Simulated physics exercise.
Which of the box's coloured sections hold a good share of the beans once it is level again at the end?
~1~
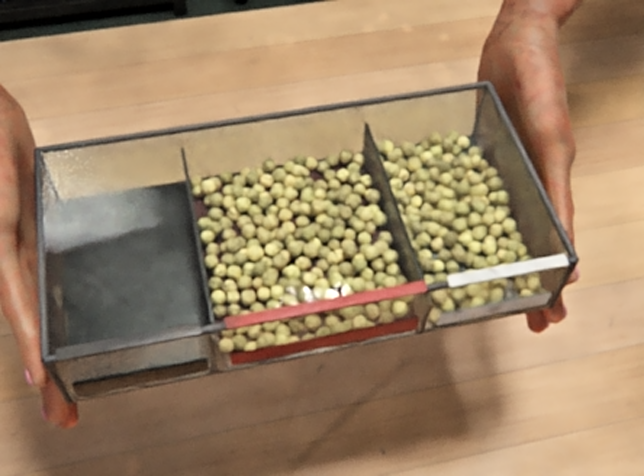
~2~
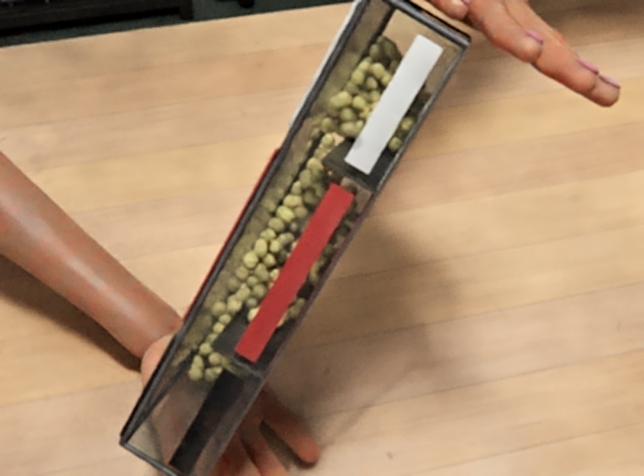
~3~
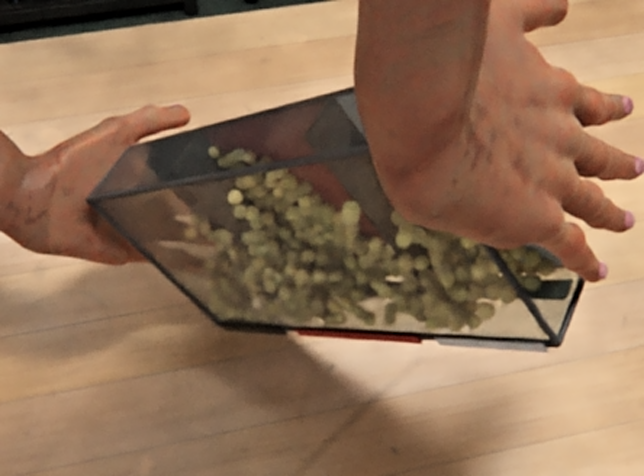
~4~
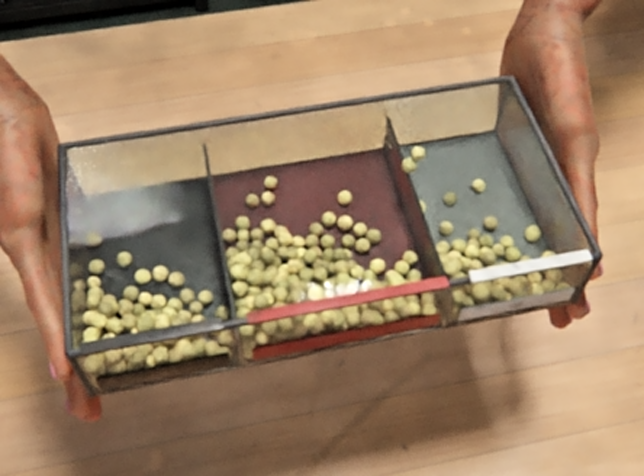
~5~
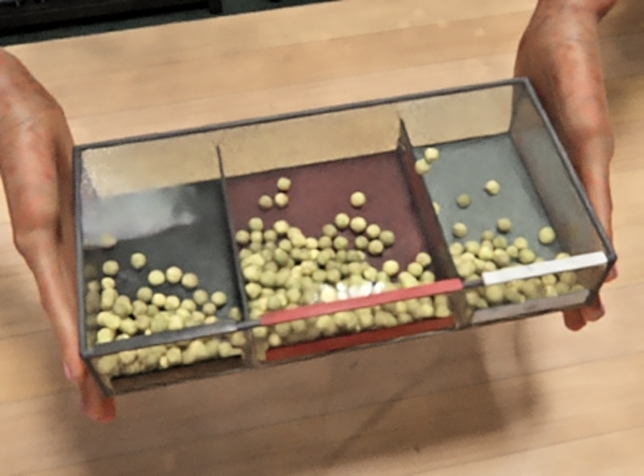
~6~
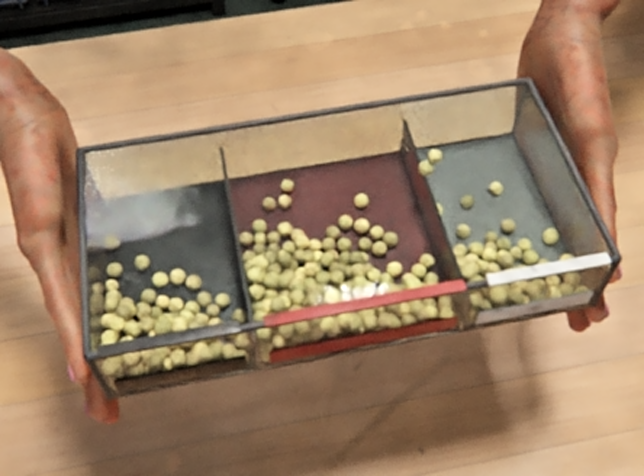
All three do, as the black, red and white sections each end up with a good share of the beans.
